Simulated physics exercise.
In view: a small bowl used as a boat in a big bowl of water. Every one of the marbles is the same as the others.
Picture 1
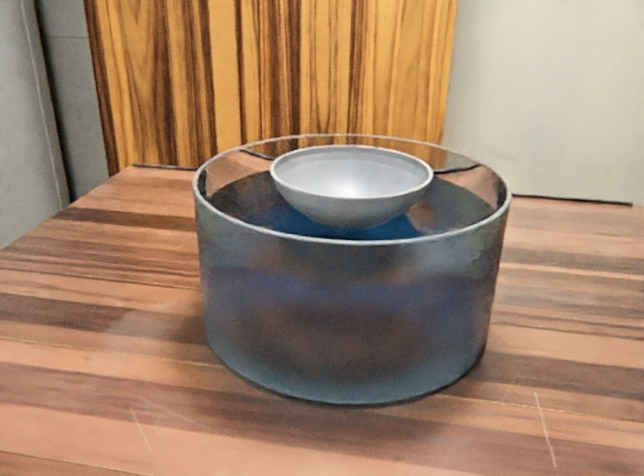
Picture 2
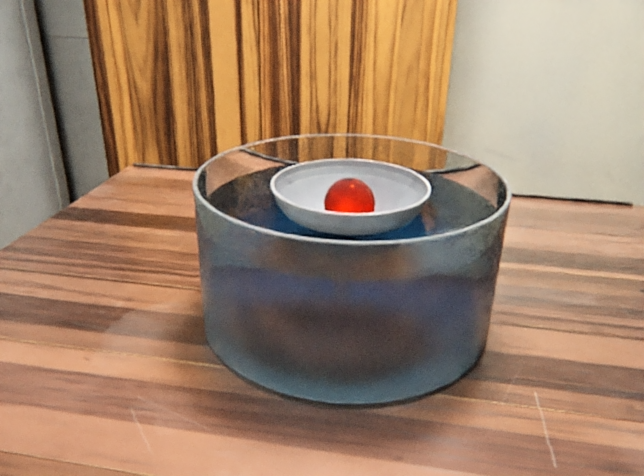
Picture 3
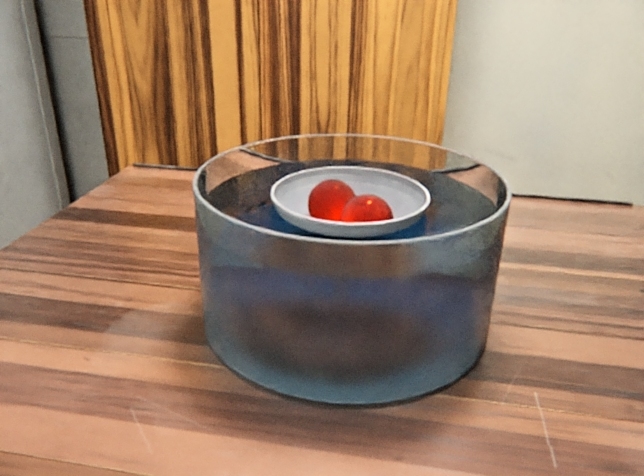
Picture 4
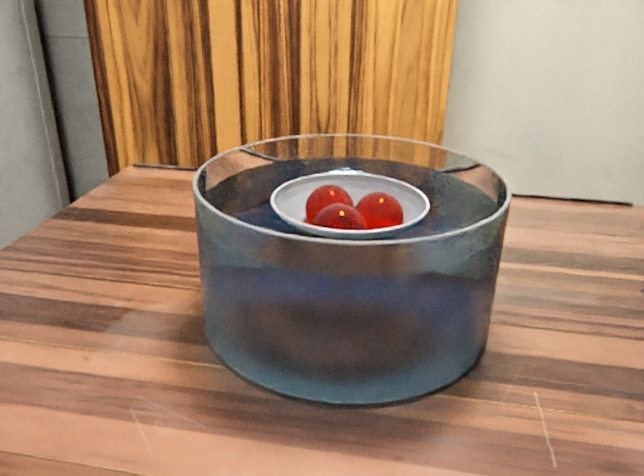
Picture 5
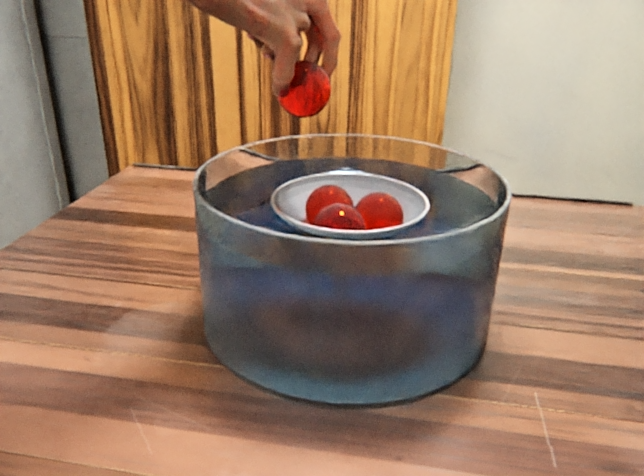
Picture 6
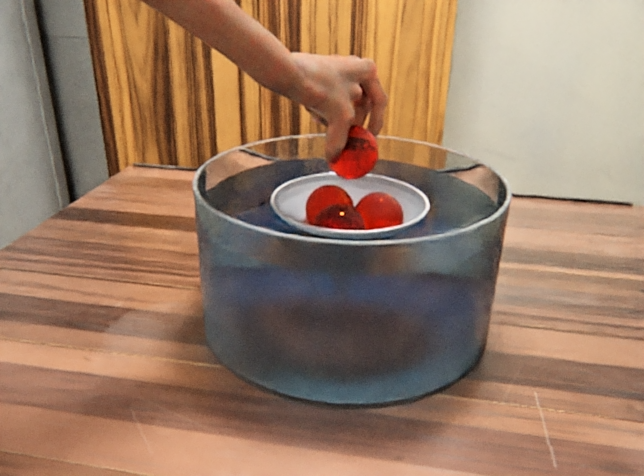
On a wooden table, a small bowl floated in a big bowl of water, sitting lower as three red marbles appeared in it, and then a hand lowered another red marble toward them.
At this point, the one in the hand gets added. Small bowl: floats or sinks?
Sinks.
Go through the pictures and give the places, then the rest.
In the first frame, small bowl (351, 170) empty; most of its side above the surface.
In the second frame, small bowl (350, 185) with one aboard; about half of its side above the surface.
In the third frame, small bowl (350, 193) with two aboard; about a third of its side above the surface.
In the fourth frame, small bowl (350, 201) with three aboard; hardly any of its side above the surface.
In the fifth frame, small bowl (350, 201) with three aboard; hardly any of its side above the surface; the next glass marble in the hand at (303, 90).
In the sixth frame, small bowl (350, 201) with three aboard; hardly any of its side above the surface; the next glass marble in the hand at (352, 153).
A moment on, the glass marble is in and the small bowl dips.
Further on, water pours in over its edge.
When it is over, the small bowl lies on the bottom with its load.
